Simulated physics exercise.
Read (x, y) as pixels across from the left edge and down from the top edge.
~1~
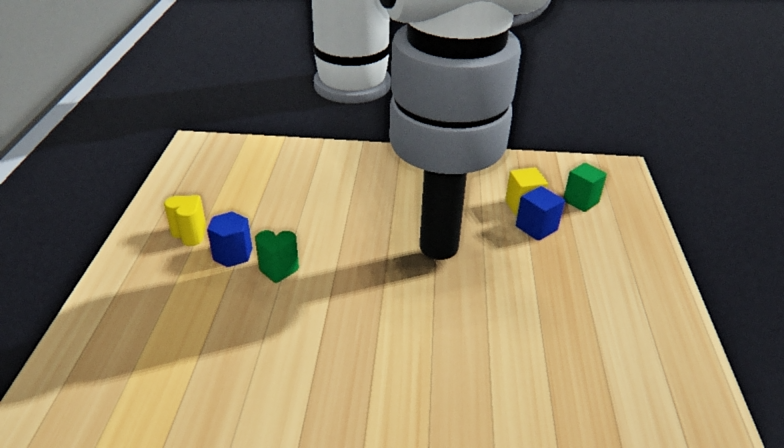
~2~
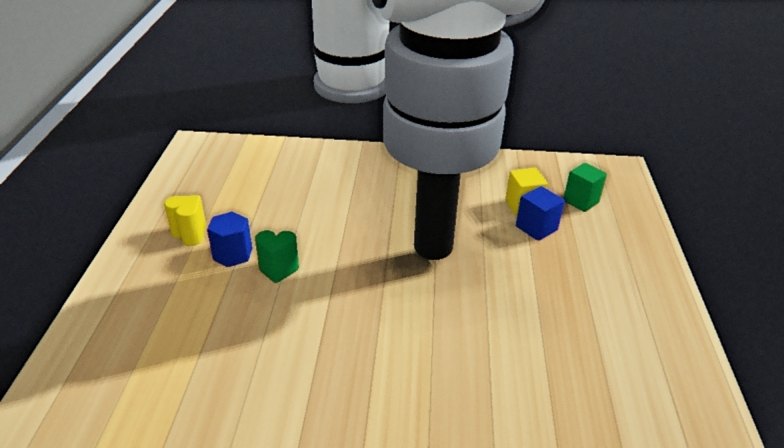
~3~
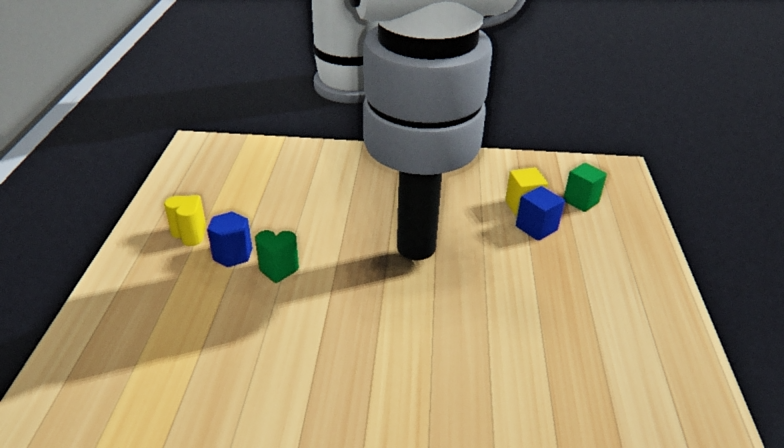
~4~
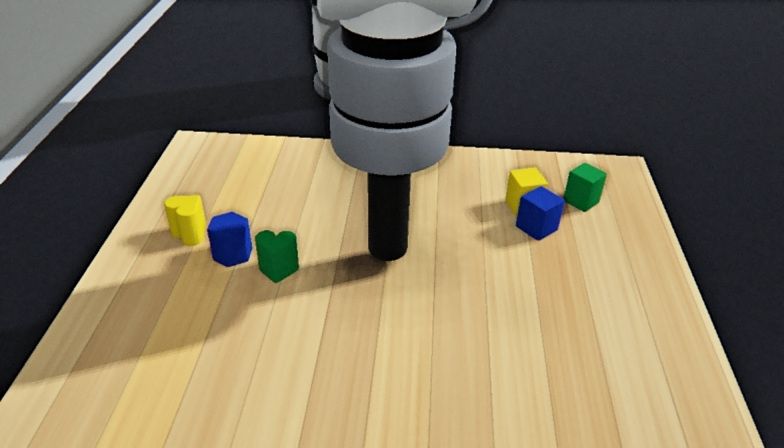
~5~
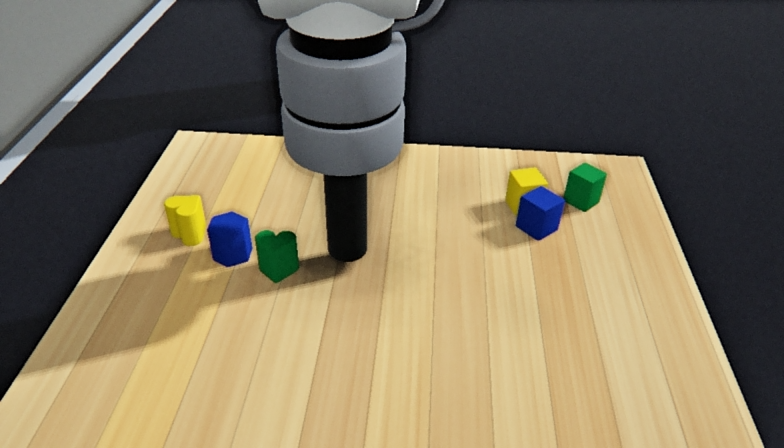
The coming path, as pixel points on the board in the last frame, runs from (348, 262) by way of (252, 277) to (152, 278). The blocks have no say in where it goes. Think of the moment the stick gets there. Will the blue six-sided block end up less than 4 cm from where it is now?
Yes - that is the case.
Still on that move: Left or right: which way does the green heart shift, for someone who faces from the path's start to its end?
Answer: Left.
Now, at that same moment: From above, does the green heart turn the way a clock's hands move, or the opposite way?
It swings round anticlockwise.
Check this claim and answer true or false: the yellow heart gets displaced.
That statement is not accurate.
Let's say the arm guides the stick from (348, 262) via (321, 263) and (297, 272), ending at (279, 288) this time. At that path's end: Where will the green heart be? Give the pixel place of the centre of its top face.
The middle of the upper face of the green heart will lie at about (236, 248) in the picture.
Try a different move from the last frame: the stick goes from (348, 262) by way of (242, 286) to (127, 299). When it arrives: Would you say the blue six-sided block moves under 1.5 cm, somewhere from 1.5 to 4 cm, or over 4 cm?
It goes hardly anywhere, under 1.5 cm.
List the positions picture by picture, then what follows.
The first frame shows stick tip at (439, 249); block tops, yellow heart at (183, 203); blue six-sided block at (227, 223); green heart at (275, 238).
The second frame shows stick at (433, 249); blocks unchanged.
The third frame shows stick at (416, 249); blocks unchanged.
The fourth frame shows stick at (388, 250); blocks unchanged.
The fifth frame shows stick at (348, 251); yellow heart at (183, 203); blue six-sided block at (227, 223); green heart at (275, 238).
The first path, step by step. One third of the way, stick at (283, 262); green heart at (237, 244).
Two thirds of the way, stick at (215, 268); blue six-sided block at (223, 221), turned 20° clockwise; green heart at (167, 252), turned 15° anticlockwise.
At the end, stick at (149, 267); yellow heart in place; blue six-sided block at (222, 221), turned 20° clockwise; green heart at (108, 264), turned 85° anticlockwise.
